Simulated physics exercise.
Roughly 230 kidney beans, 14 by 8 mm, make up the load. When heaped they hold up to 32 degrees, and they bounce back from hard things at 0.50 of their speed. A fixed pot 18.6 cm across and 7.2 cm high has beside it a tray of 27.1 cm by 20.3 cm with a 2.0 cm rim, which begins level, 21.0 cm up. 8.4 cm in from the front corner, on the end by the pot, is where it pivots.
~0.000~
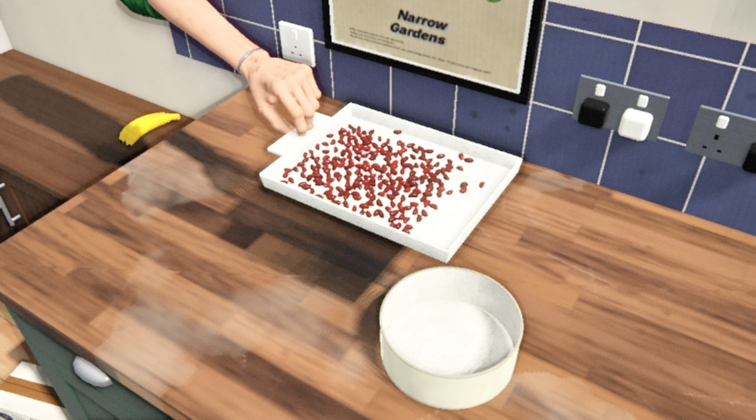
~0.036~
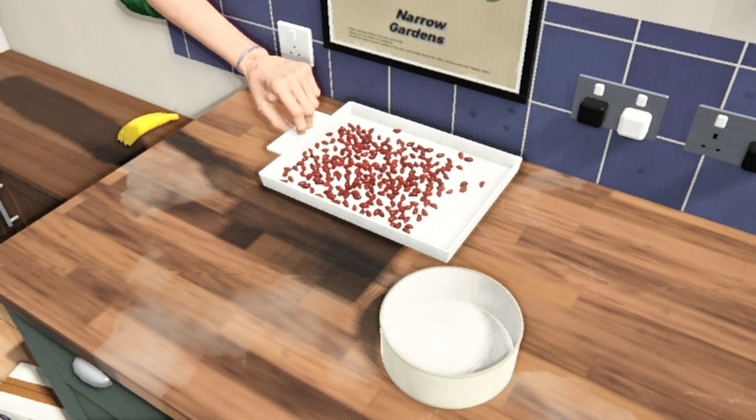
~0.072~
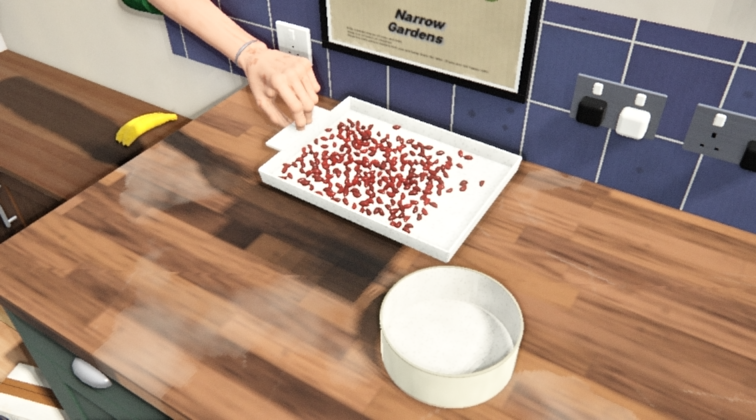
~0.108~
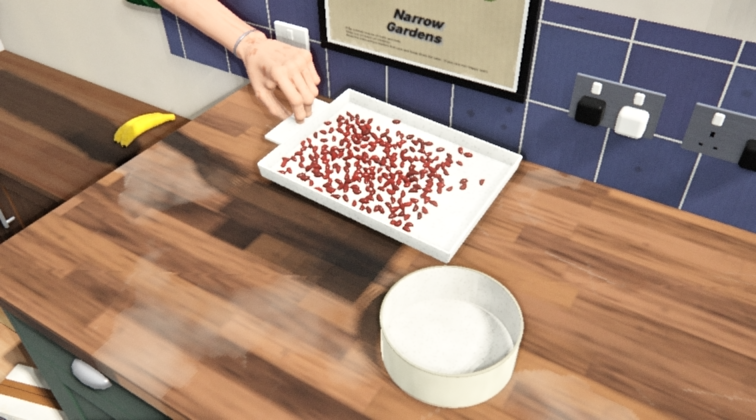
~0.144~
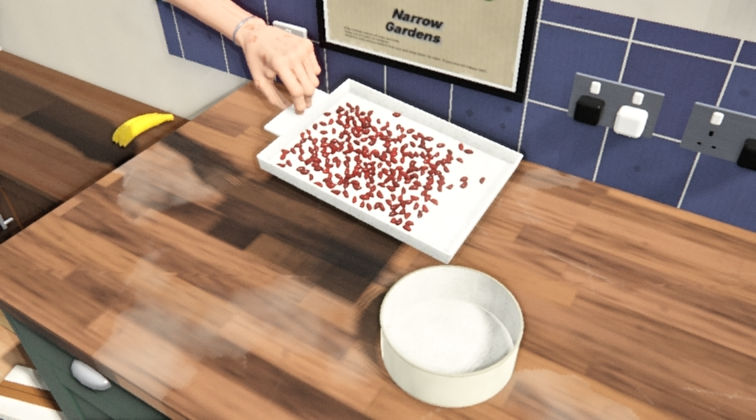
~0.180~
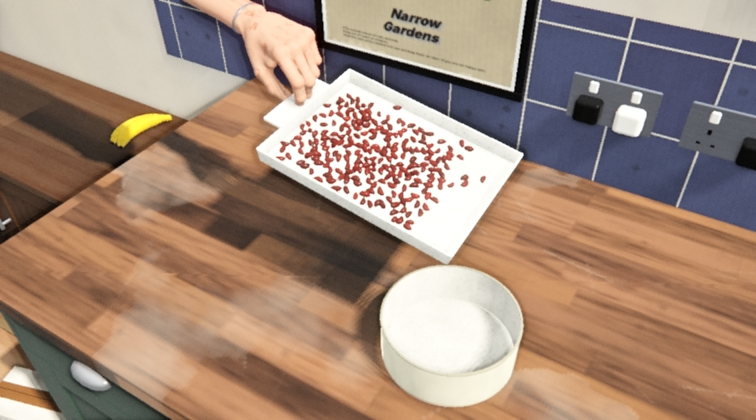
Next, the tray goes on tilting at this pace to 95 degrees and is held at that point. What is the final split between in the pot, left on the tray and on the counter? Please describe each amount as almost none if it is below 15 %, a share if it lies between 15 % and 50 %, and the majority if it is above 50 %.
Pot: I expect the major share of the load there, tray: I expect a mere dribble of the load there, counter: I expect a notable fraction of the load there.
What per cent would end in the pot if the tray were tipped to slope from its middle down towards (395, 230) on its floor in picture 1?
The share would be about 95 percent.
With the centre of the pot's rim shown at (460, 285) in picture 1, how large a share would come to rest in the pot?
I'd expect near 25 per cent.
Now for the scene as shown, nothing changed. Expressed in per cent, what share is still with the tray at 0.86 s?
Roughly 50 percent of the load, I'd say.
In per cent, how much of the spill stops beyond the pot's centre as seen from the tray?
90 per cent.
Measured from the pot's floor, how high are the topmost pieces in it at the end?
Some 2.0 cm up.
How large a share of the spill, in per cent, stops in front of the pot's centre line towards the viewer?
I'd put it at around 60 per cent.
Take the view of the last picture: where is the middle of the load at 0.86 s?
Near (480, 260).
Then, at 0.59 s, tilt 52 degrees; the tray holds 100 %, the pot 0 %.
After 0.86 s, tilt 79 degrees; the tray holds 50 %, the pot 10 %.
Then, at 1.24 s, tilt 95 degrees; the tray holds 5 %, the pot 60 %.
In the end, at 2.4 s, pot 70 %, tray 0 %, counter 30 %.
